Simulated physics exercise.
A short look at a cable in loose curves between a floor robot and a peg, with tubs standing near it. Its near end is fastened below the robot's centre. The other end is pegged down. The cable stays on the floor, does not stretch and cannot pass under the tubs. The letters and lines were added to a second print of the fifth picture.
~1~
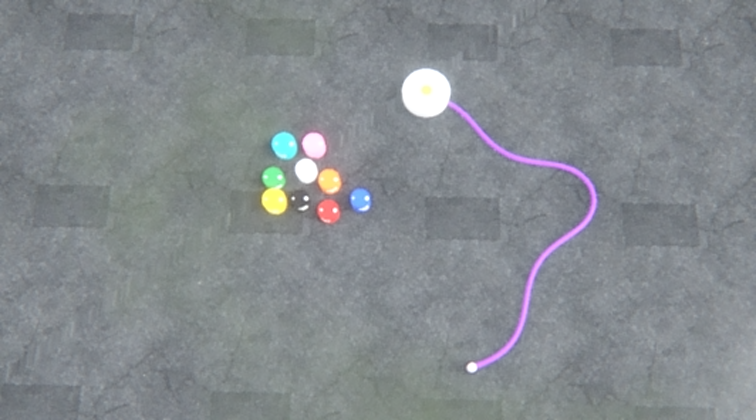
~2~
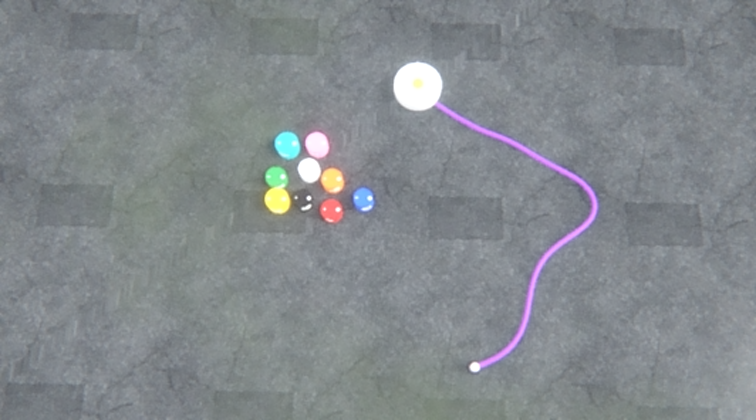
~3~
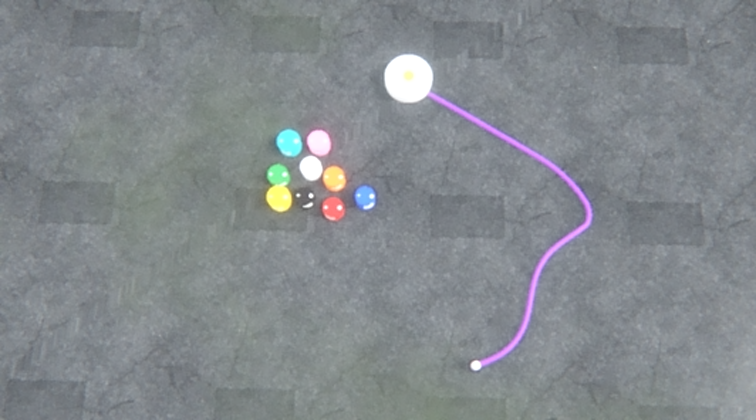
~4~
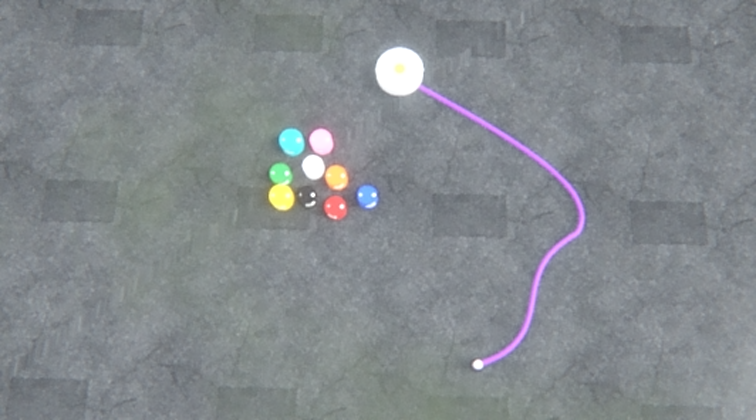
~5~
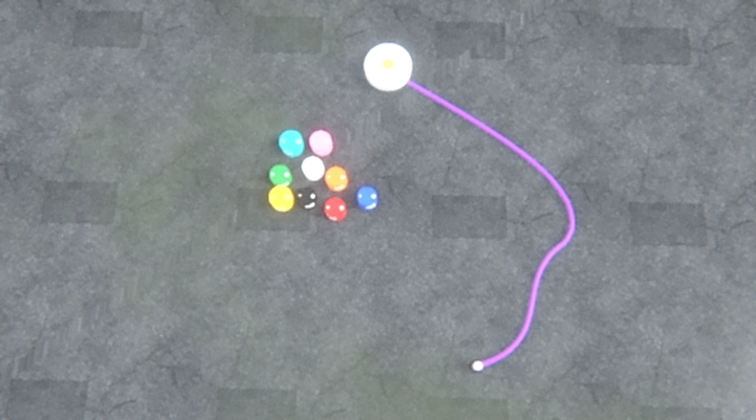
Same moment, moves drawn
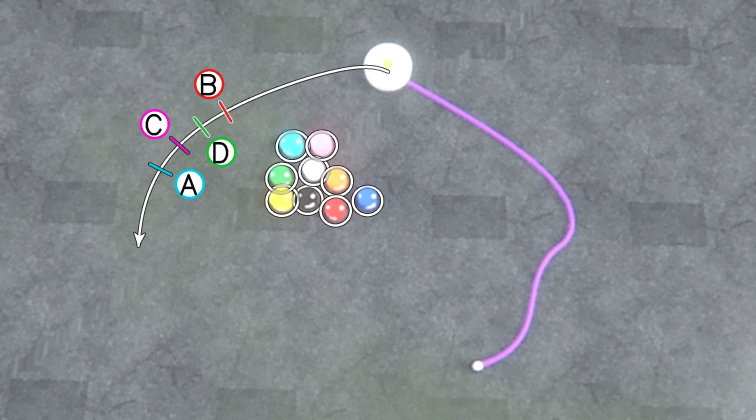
The clip shows a round white robot on a dark grey floor, with a curving purple cable running to a small peg and colourful tubs clustered nearby. The robot moves a short way up and left, drawing the cable's upper curves straighter.
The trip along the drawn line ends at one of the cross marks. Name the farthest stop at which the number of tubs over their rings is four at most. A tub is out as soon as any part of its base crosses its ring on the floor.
At A, and not beyond.
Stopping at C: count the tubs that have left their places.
The count is none.
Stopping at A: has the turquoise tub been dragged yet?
Yes.
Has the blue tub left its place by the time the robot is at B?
No.
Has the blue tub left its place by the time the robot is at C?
No.
On the marked copy, A at (160, 169); B at (226, 112); C at (179, 145); D at (201, 127); the route from (388, 72) via (226, 112) to (139, 246).
With A. Early on, robot (301, 77).
Further on, robot (215, 113).
At the end, robot (158, 167); white tub (313, 173); turquoise tub (289, 154); pink tub (310, 155); blue tub (364, 201); two over the rings.
As for the rest, B is within the limit but short; C is within the limit but short; D is within the limit but short.
